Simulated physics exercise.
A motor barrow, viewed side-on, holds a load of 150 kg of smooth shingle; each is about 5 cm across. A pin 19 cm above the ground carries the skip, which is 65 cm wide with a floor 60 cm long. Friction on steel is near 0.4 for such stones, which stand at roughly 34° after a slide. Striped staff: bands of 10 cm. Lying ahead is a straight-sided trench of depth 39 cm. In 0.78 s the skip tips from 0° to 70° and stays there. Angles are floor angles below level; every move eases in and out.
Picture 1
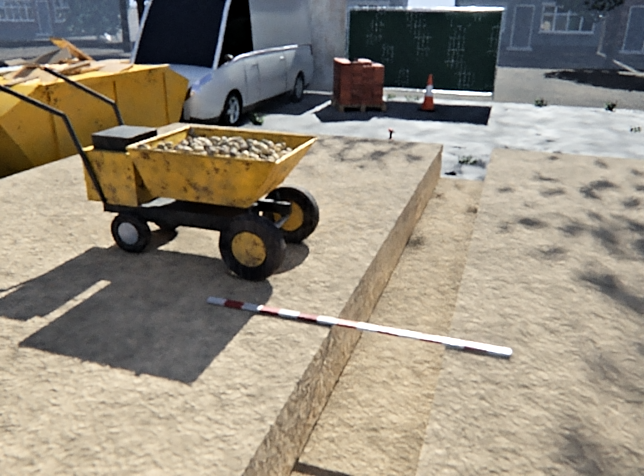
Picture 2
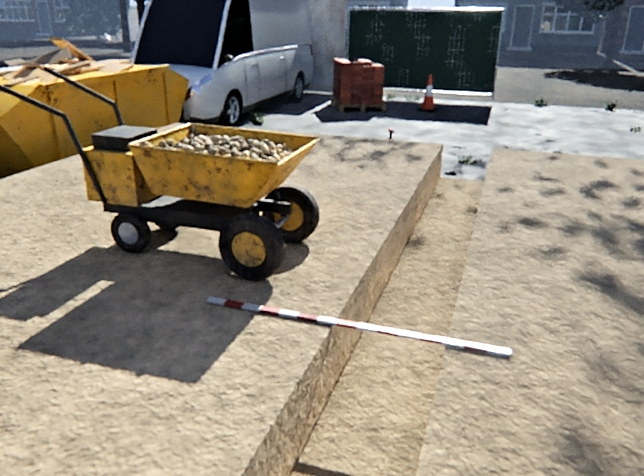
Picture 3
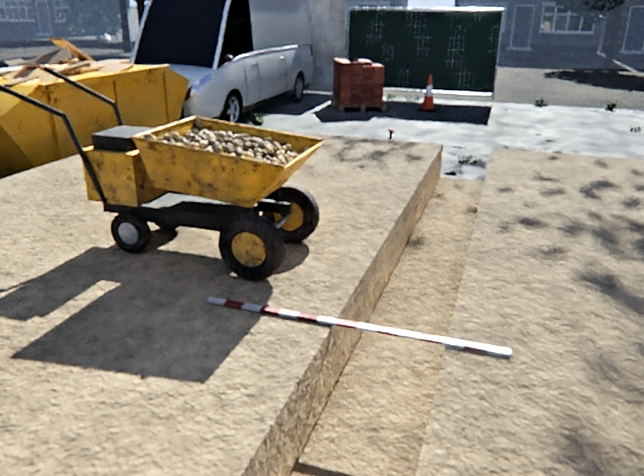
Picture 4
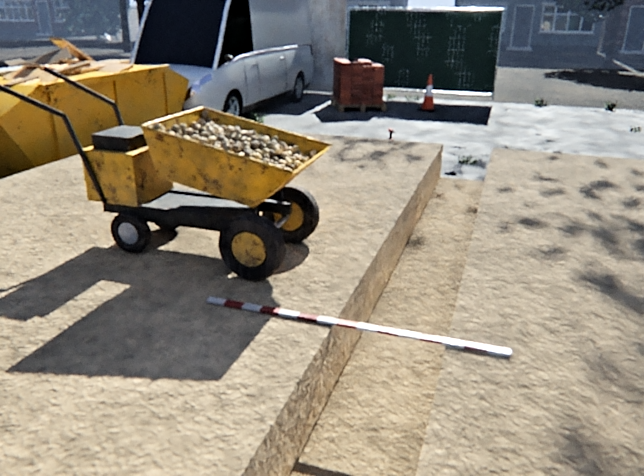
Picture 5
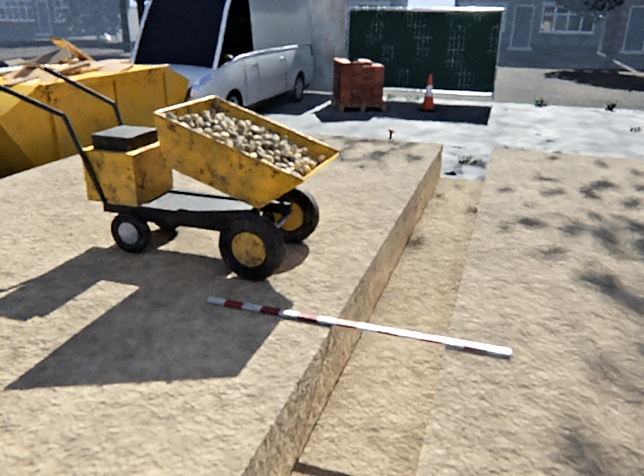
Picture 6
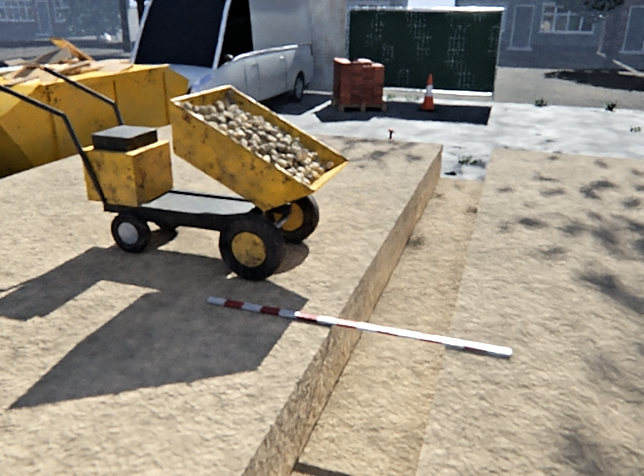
The yellow skip of a motor barrow, loaded with smooth pale stones, sits level on its wheeled base beside a straight-sided trench, a red-and-white striped staff lying across the edge. Its rear slowly rises and its front lip dips to the right, steepening steadily while the wheels stay still and the shadow shifts.
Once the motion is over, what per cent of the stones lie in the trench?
100 %.
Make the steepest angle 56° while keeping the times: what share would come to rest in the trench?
Roughly 70% would end there.
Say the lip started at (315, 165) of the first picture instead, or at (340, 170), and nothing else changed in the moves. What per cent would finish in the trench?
I'd expect close to 80 per cent at the first and 60 per cent at the second.
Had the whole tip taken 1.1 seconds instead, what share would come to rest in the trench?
About 100 percent, I'd say.
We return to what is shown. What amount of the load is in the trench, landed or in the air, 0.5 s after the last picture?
Close to 35 per cent has got there by then.
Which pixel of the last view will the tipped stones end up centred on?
About (413, 329).
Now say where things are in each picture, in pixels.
In the first frame, the skip is at 0°, its lip at (276, 163); the top of the load is at (224, 142).
The second frame shows lip at (278, 164), floor tilted 1°, highest stones at (220, 140).
In the third frame, the skip is at 5°, its lip at (284, 167); the top of the load is at (217, 135).
The fourth frame shows lip at (293, 173), floor tilted 11°, highest stones at (211, 125).
In the fifth frame, the skip is at 19°, its lip at (304, 181); the top of the load is at (215, 115).
The sixth frame shows lip at (314, 192), floor tilted 27°, highest stones at (222, 105).
Then, 0.2 s after the last picture the floor is at 59°, 100 % in the skip; the foremost stones are at (340, 214).
Then, 0.5 s after the last picture the floor is at 70°, 64 % in the skip, 1 % short of the trench, 35 % in the trench; the foremost stones are at (428, 311).
Then, 0.9 s after the last picture the floor is at 70°, 19 % in the skip, 80 % in the trench; the foremost stones are at (479, 306).
Then, 2.9 s after the last picture the floor is at 70°, 0 % in the skip, 100 % in the trench; the foremost stones are at (513, 318).
